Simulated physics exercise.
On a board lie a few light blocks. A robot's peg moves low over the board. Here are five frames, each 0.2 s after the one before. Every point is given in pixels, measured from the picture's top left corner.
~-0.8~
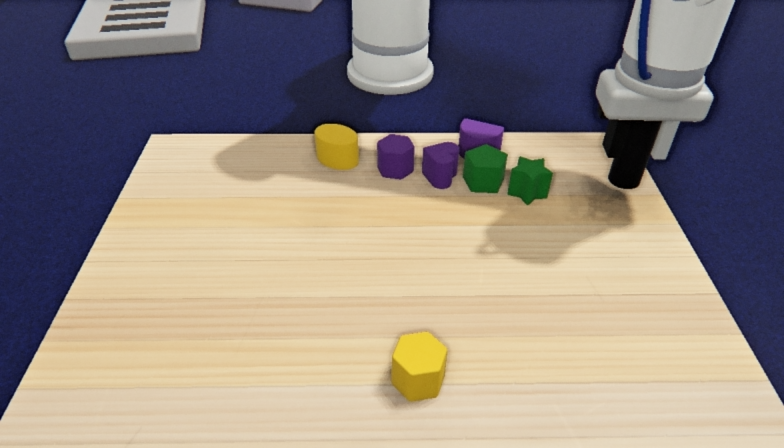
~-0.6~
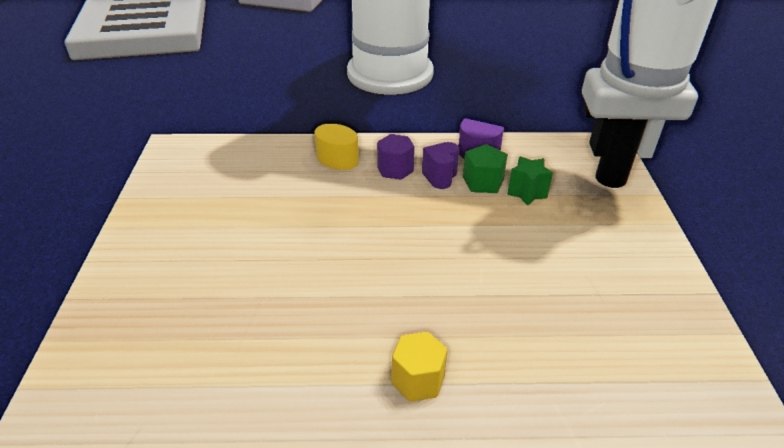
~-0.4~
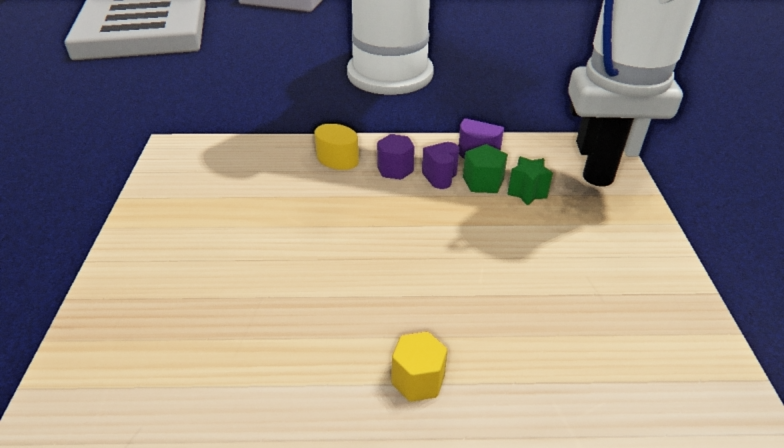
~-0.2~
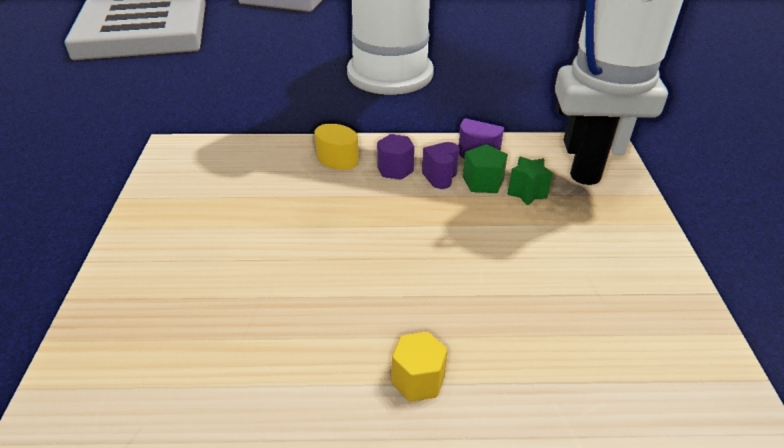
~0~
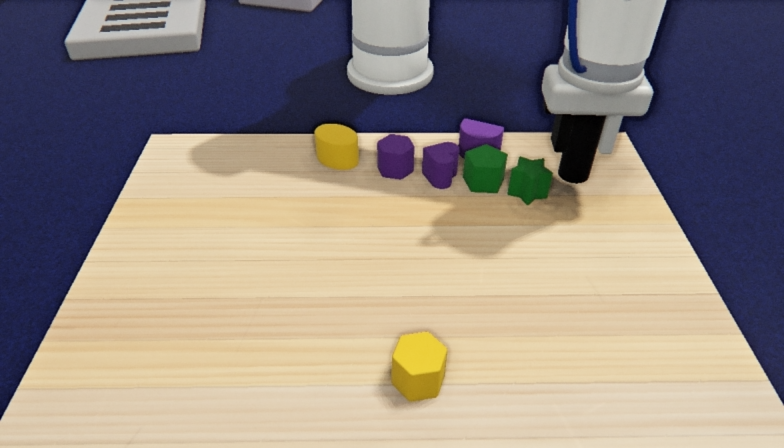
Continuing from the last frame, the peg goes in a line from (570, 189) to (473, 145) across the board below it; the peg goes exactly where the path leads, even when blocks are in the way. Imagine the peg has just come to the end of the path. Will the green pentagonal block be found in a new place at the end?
Final answer: No.
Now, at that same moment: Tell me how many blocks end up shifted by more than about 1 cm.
In total, one block gets moved by over 1 cm.
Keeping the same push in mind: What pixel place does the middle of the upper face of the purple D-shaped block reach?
The point I'd pick in the picture is (442, 120).
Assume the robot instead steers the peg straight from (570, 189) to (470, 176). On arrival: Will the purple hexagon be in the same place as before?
That would be a no.
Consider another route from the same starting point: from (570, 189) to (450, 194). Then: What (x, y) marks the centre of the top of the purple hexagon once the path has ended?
Its top face will be centred at roughly (352, 130).
On the path given first. One third of the way, peg at (537, 159); green star at (528, 165), turned 25° anticlockwise.
Two thirds of the way, peg at (504, 144); purple D-shaped block at (471, 126); green star at (528, 165), turned 25° anticlockwise.
At the end, peg at (474, 131); purple D-shaped block at (442, 120), turned 40° anticlockwise; green pentagonal block still; green star at (528, 165), turned 25° anticlockwise.
